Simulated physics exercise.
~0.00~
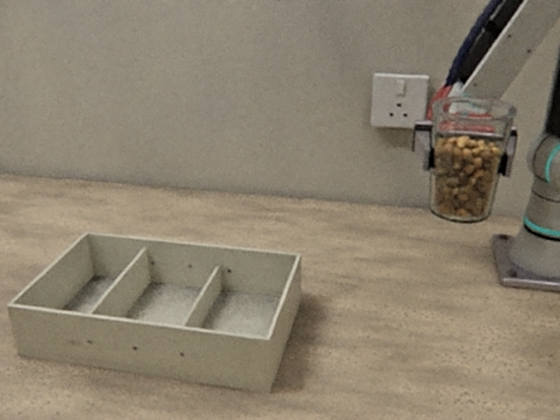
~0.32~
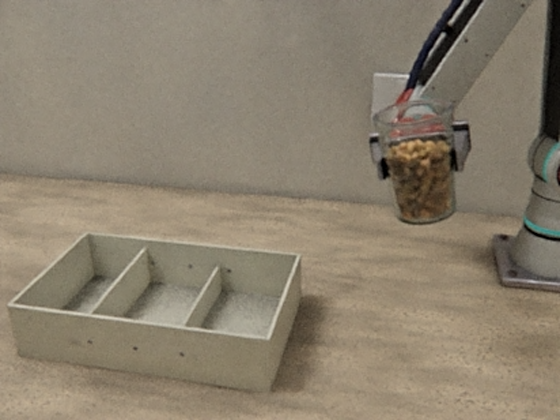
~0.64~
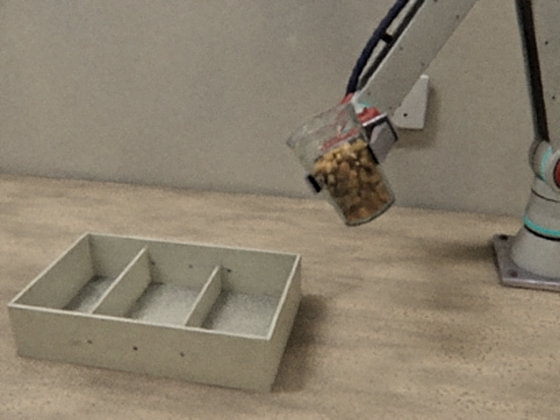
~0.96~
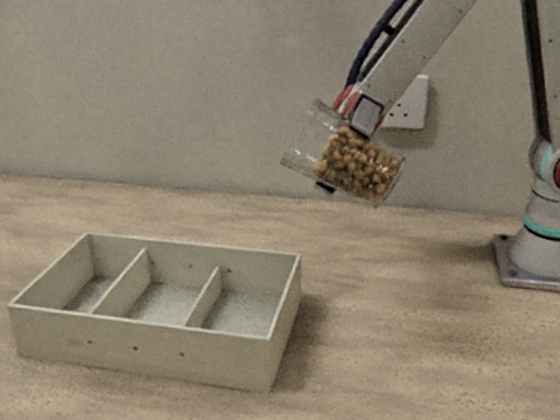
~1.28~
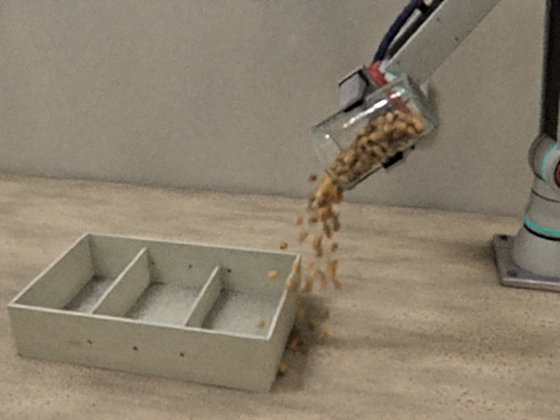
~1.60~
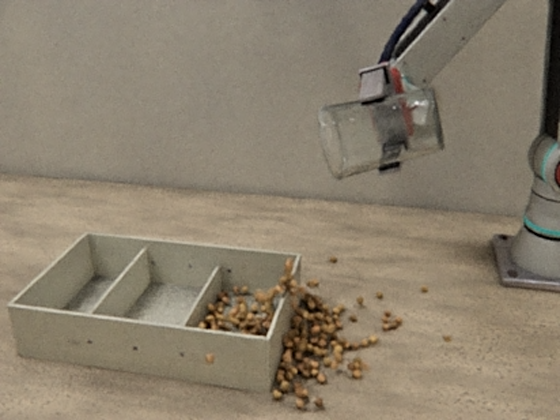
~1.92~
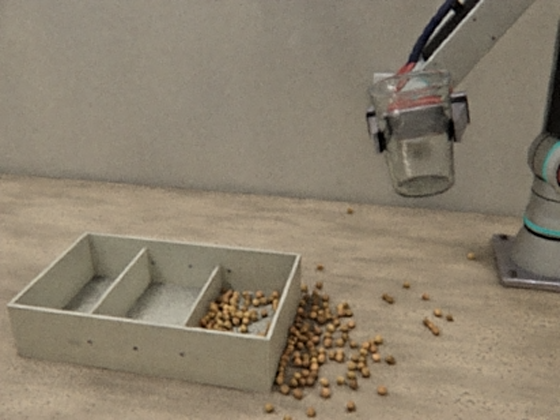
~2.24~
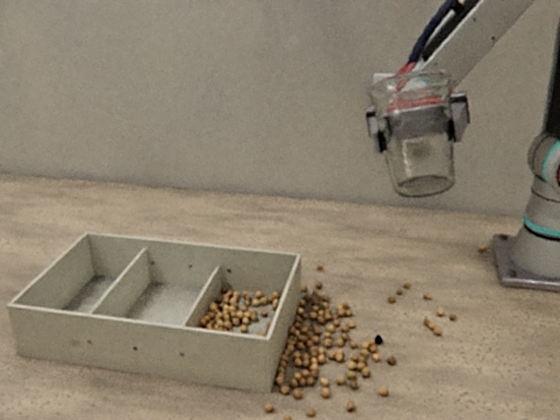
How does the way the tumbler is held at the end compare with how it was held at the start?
At the start the tumbler was held upright, but at the end it was leaning a little in the robot's grip.
